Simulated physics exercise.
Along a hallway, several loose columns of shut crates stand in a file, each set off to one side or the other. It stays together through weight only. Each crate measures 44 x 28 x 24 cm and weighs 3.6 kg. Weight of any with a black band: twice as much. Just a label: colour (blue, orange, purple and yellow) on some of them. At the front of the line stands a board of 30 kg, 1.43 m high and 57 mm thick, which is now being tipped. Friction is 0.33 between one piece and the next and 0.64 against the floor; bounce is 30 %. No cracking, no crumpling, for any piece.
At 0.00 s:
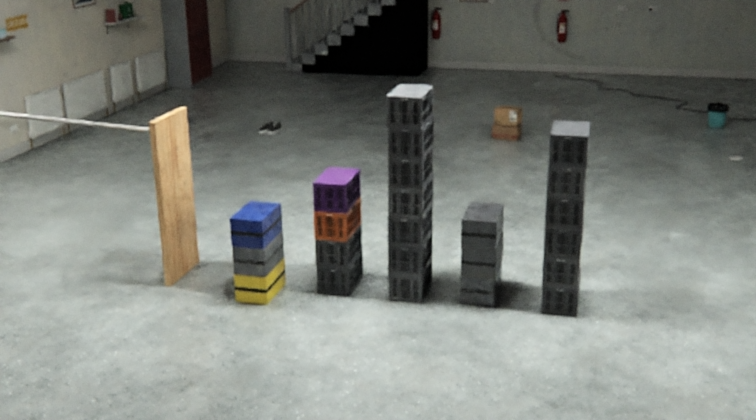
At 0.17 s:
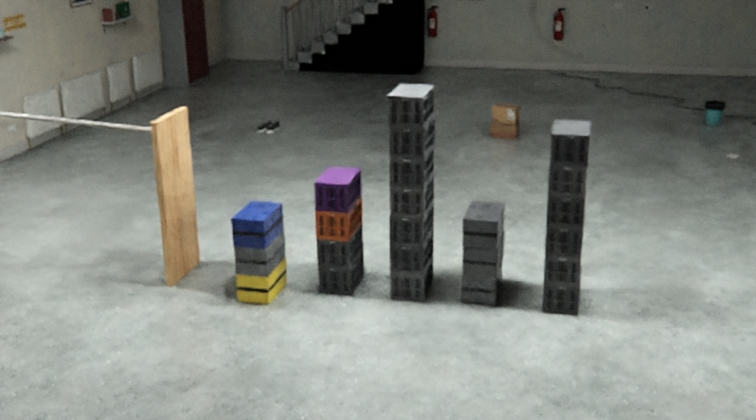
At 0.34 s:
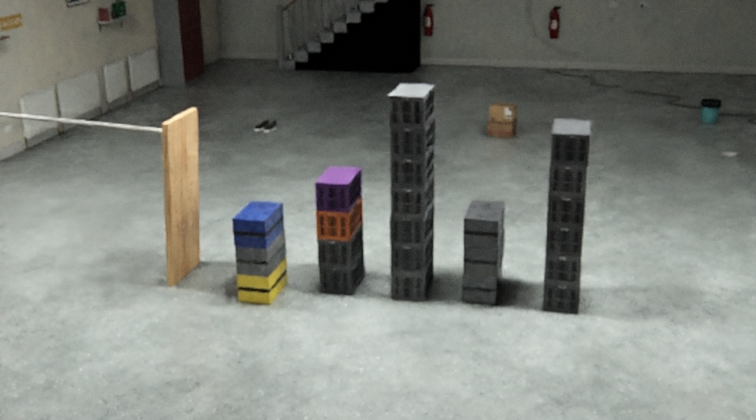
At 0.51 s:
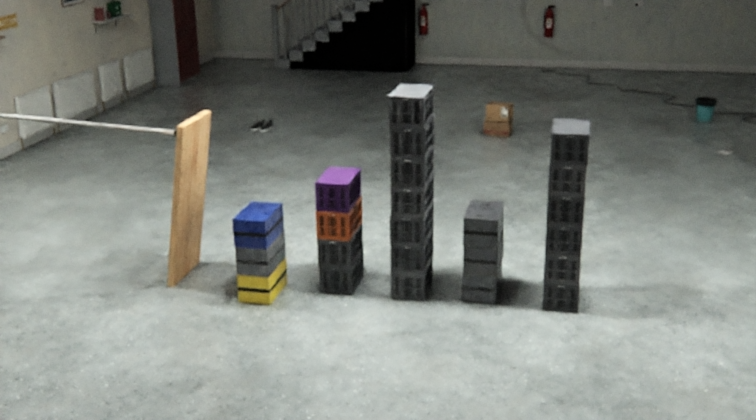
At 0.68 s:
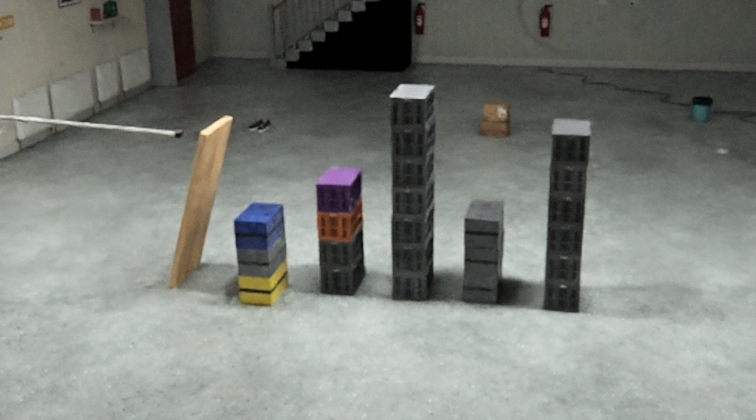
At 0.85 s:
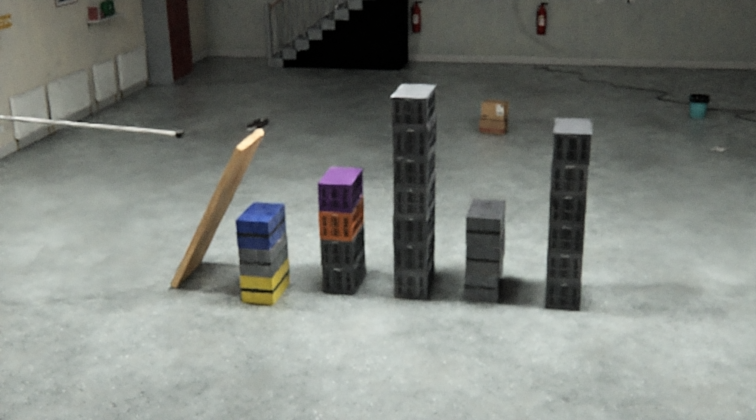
In a wide concrete-floored hall, a pole pushed the top of an upright wooden board at the left, then stopped while the board leaned further right toward five still stacks of crates.
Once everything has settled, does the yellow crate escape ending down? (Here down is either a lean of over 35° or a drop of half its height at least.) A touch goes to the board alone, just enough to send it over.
Yes, never goes down.
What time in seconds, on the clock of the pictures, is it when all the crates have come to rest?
Rest time: Around 2.5 s.
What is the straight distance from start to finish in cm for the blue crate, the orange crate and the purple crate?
Roughly blue 80 cm, orange 30 cm, purple 30 cm.
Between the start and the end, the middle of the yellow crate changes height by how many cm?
0 centimetres lower, roughly.
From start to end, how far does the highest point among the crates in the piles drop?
Roughly 0 cm.
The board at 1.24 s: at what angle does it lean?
Roughly 60°.
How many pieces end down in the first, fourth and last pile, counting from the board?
First pile 1, fourth pile 0, last pile 0.
After 1.24 s, board 61° from upright; none of the 23 crates down, 4 disturbed; yellow crate unmoved; blue crate leaning 12°.
After 1.68 s, board 73° from upright; 1 of the 23 crates down; yellow crate unmoved; blue crate on its side.
At rest (2.7 s), board 90° from upright; 1 of the 23 crates down; yellow crate unmoved; blue crate on its side; orange crate leaning 13°. As the last picture would show them, middles, yellow crate near (266, 280), blue crate near (313, 305).
